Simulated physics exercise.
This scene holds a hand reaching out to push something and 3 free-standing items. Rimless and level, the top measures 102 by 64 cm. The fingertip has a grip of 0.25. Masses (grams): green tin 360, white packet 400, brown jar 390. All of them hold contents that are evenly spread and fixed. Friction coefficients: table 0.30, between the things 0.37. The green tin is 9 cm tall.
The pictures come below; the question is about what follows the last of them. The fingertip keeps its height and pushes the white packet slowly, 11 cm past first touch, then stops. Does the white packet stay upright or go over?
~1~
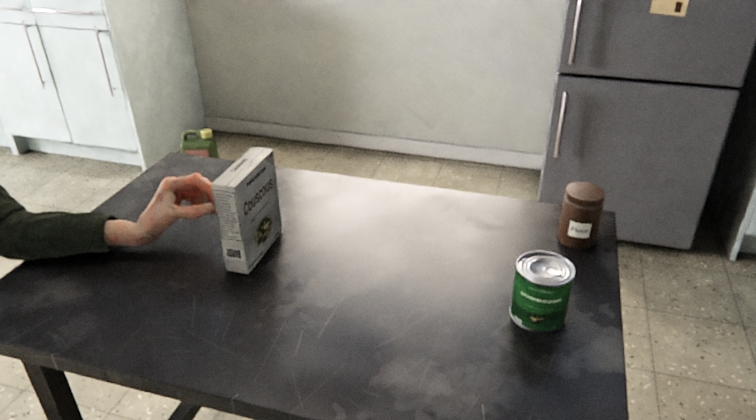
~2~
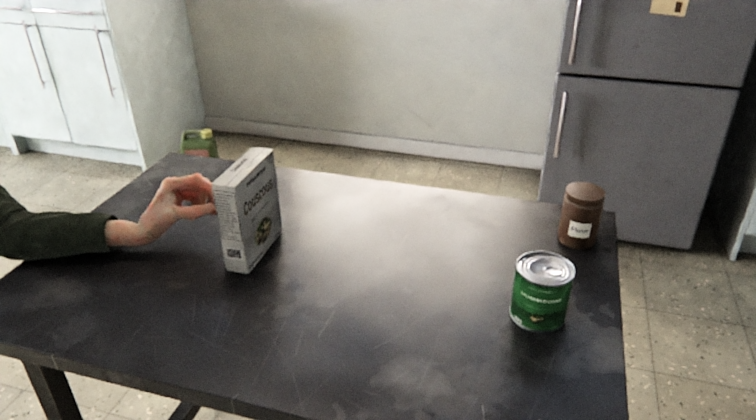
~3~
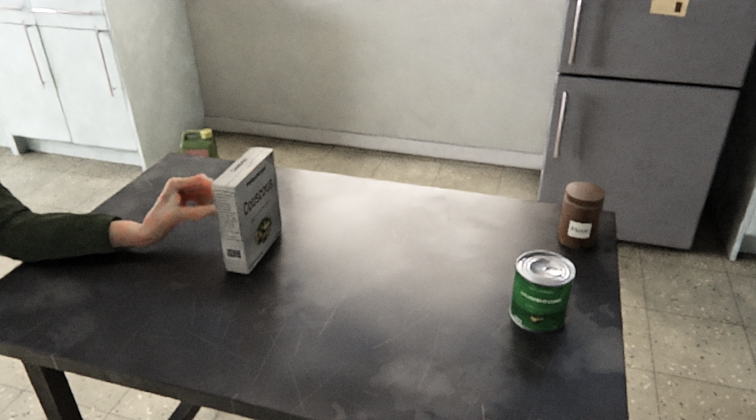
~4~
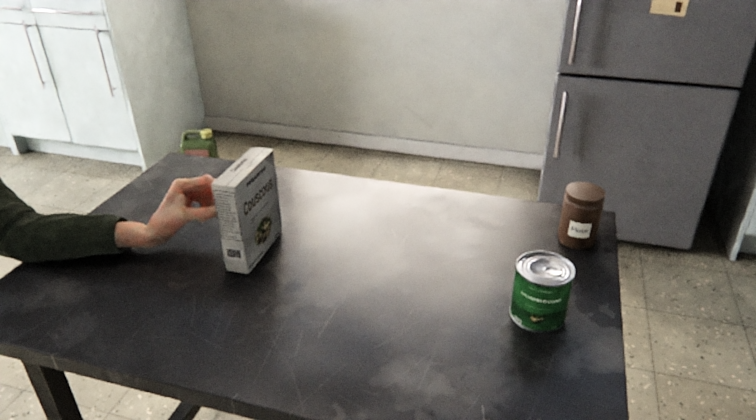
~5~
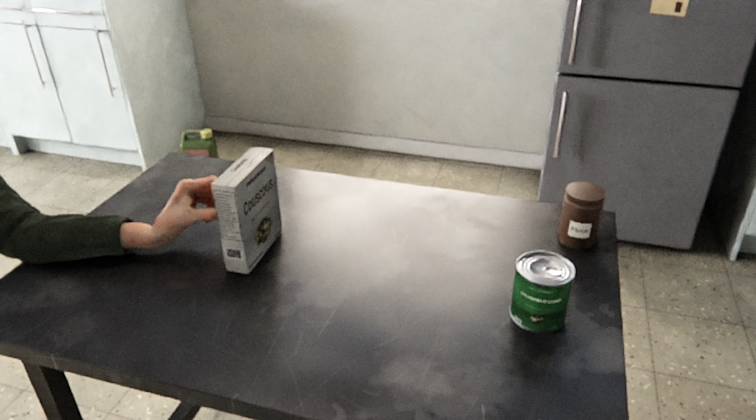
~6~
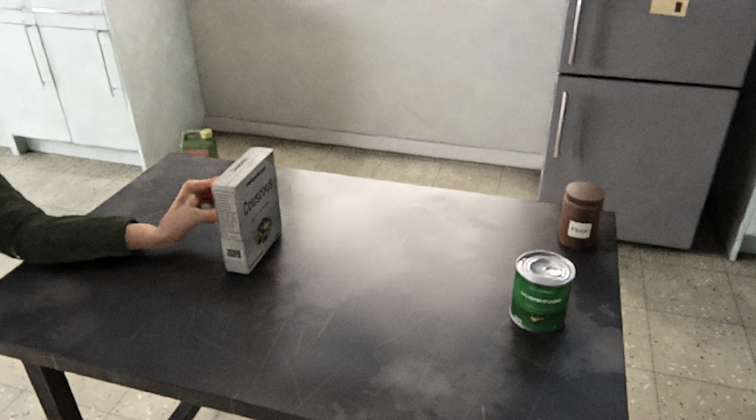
It will keel over.
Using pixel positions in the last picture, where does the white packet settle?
It ends up at about (316, 251).
Then, 0.20 s past the last view, 7 cm of travel; white packet at 12° to upright near (261, 210).
Then, 0.50 s past the last view, 10 cm of travel; white packet at 62° to upright near (299, 230).
Then, 0.60 s past the last view, 11 cm of travel; white packet on its side near (315, 251).
Then, 0.70 s past the last view, 12 cm of travel; white packet on its side near (315, 251).
Finally, on their side or leaning hard on the table, white packet; the other 2 still in place (within 5 cm). Final places as that camera would see them, white packet near (315, 251).
